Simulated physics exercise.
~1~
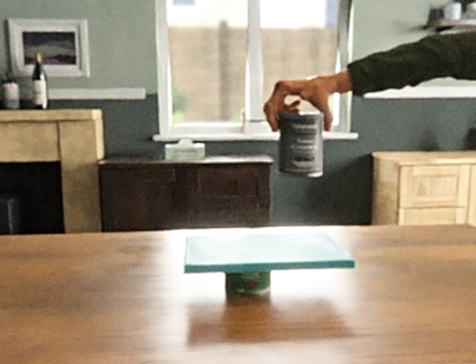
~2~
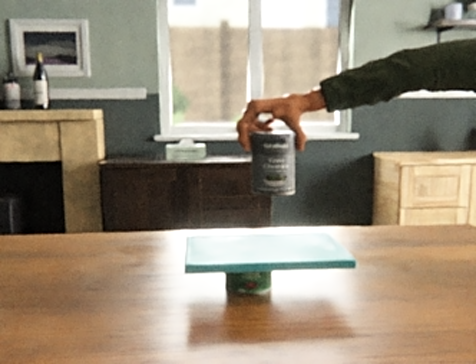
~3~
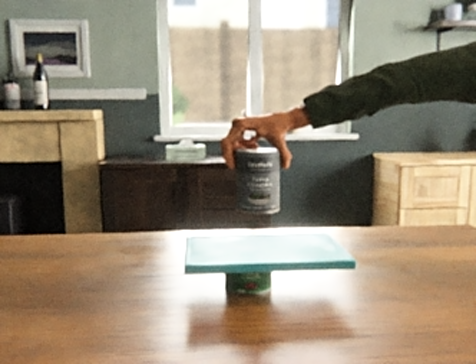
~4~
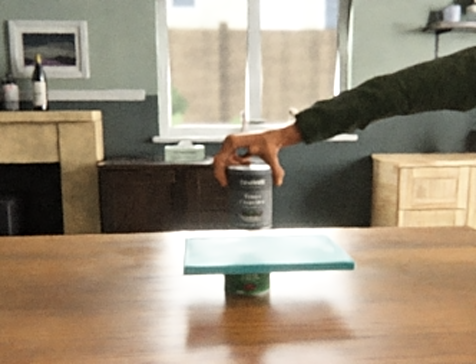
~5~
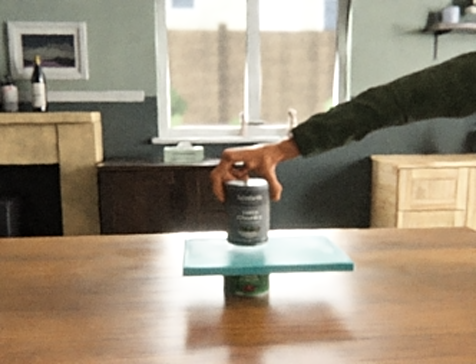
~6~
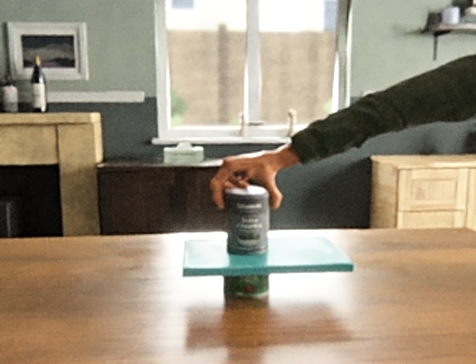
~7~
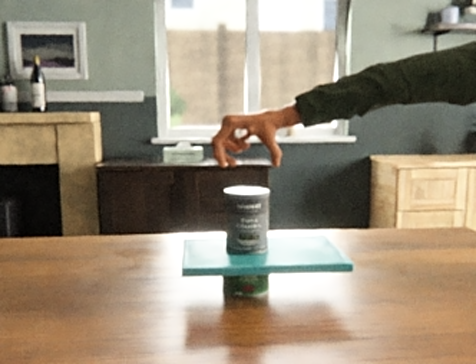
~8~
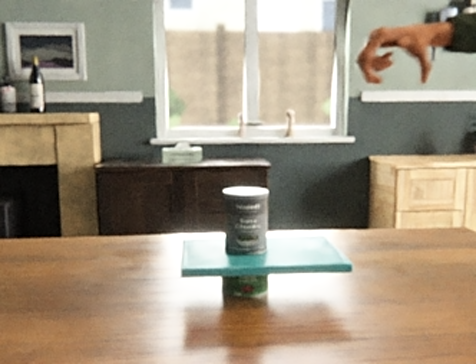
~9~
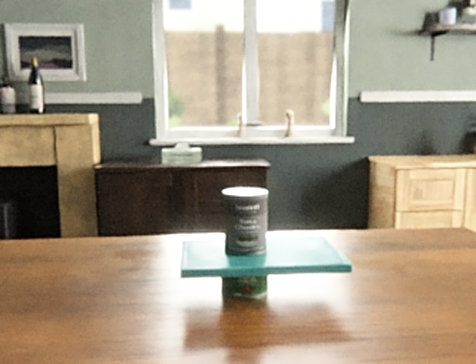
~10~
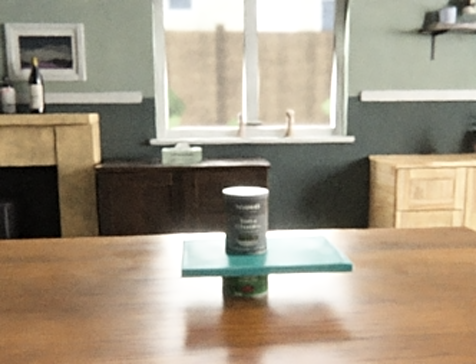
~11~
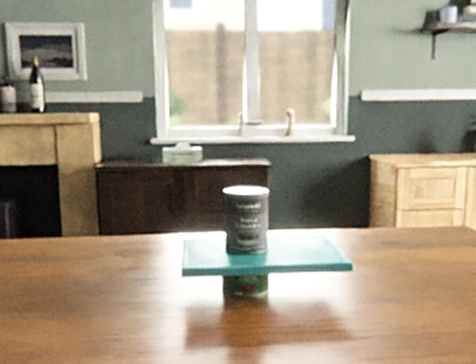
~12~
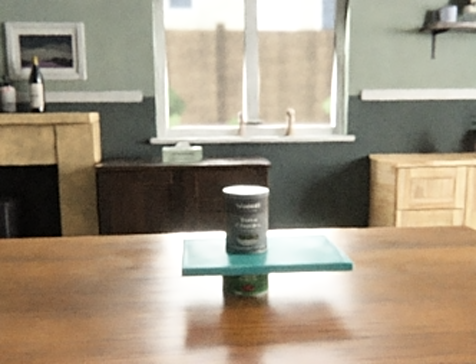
A hand reached in from the right holding a grey tin, moved it left and lowered it onto a turquoise lid resting on a green tub, then let go and withdrew, leaving the little tower standing still on the wooden table.
